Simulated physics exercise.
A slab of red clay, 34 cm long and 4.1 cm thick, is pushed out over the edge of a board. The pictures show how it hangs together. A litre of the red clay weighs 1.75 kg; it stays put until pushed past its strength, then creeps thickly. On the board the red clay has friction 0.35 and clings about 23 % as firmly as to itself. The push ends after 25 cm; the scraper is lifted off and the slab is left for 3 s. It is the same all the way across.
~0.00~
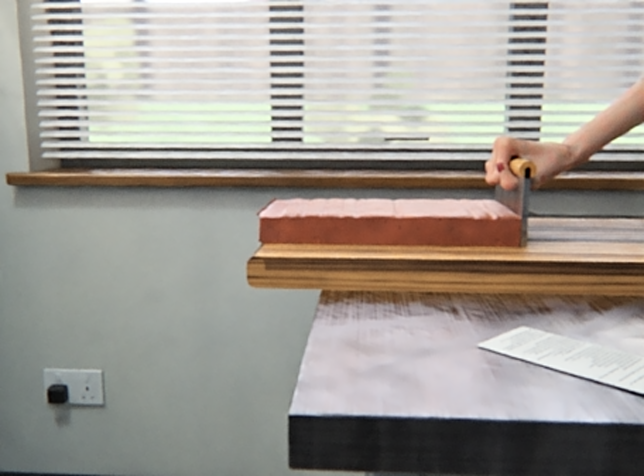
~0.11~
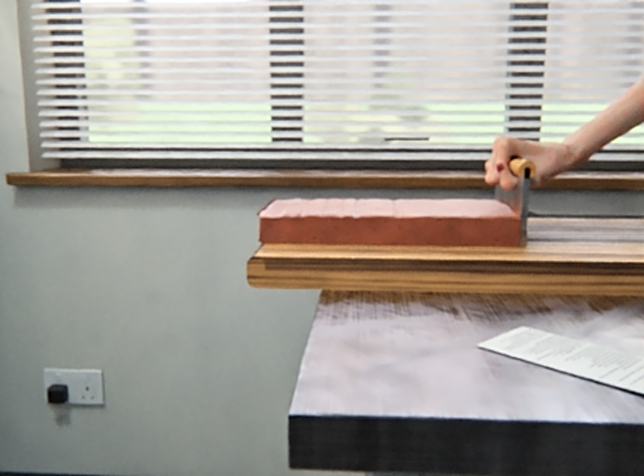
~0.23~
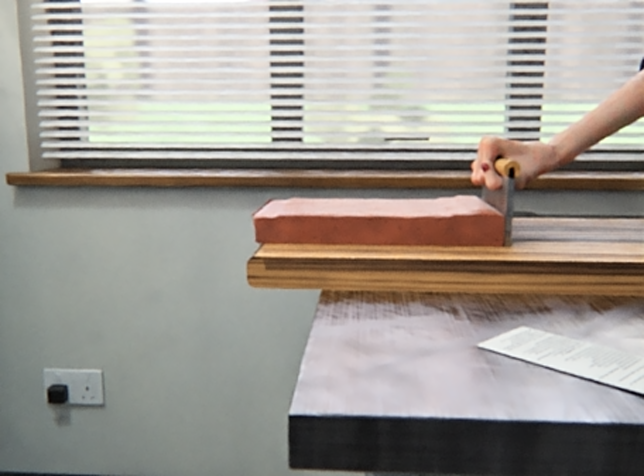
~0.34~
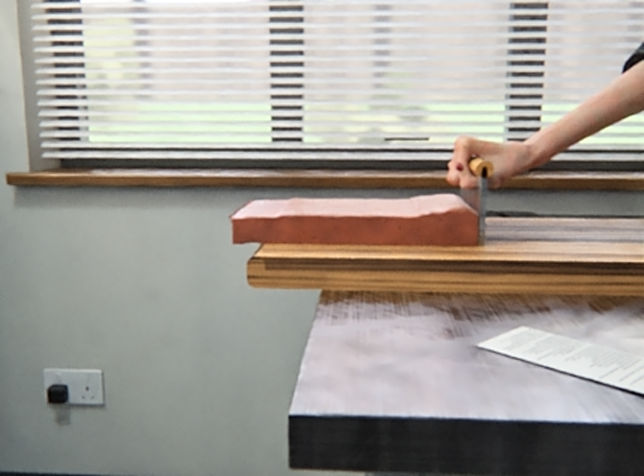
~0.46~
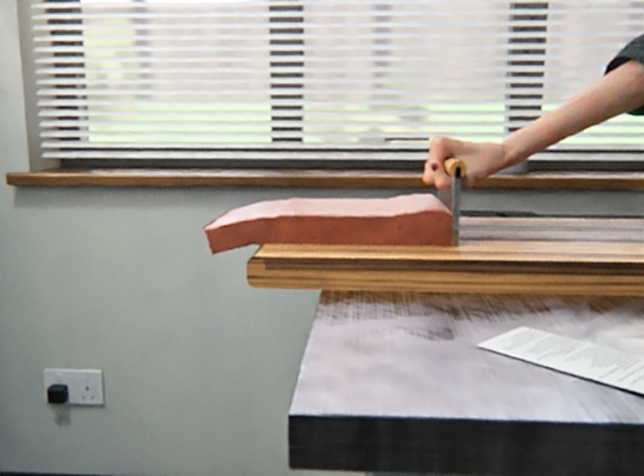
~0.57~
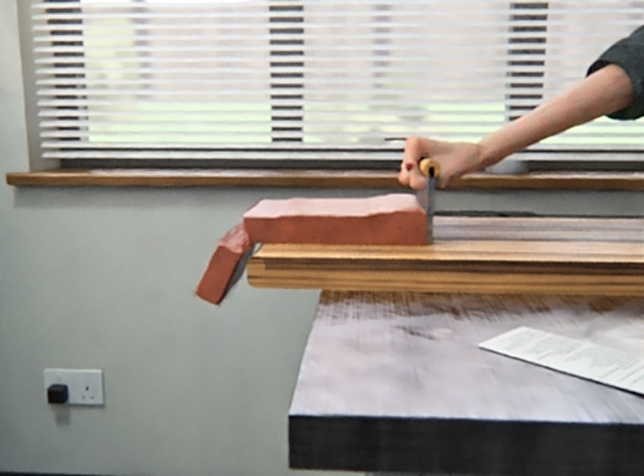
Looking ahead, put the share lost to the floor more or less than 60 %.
It comes out more than 60 %.
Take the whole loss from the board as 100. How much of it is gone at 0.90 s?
Some 90 per cent.
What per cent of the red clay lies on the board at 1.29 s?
Some 30 per cent.
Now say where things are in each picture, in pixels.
Foot of the scraper at (520, 247), not yet moved; front end of the red clay at (258, 219), in the first frame.
Foot of the scraper at (520, 247), not yet moved; front end of the red clay at (258, 219), in the second frame.
Foot of the scraper at (505, 247), moved 2.0 cm; front end of the red clay at (253, 222), 1 % of it past the edge, in one piece, in the third frame.
Foot of the scraper at (478, 247), moved 5.4 cm; front end of the red clay at (230, 224), 11 % of it past the edge, in one piece, in the fourth frame.
Foot of the scraper at (452, 246), moved 8.7 cm; front end of the red clay at (205, 235), 20 % of it past the edge, in one piece, in the fifth frame.
Foot of the scraper at (426, 246), moved 12 cm; front end of the red clay at (195, 297), 30 % of it past the edge, cracking, in the sixth frame.
By 0.90 s, 41 % lies on the board and 25 % has fallen.
By 1.29 s, 31 % lies on the board and 69 % has fallen.
By 1.68 s, 31 % lies on the board and 69 % has fallen.
By 2.07 s, 31 % lies on the board and 69 % has fallen.
By 4.07 s, at the end, 31 % lies on the board and 69 % has fallen.
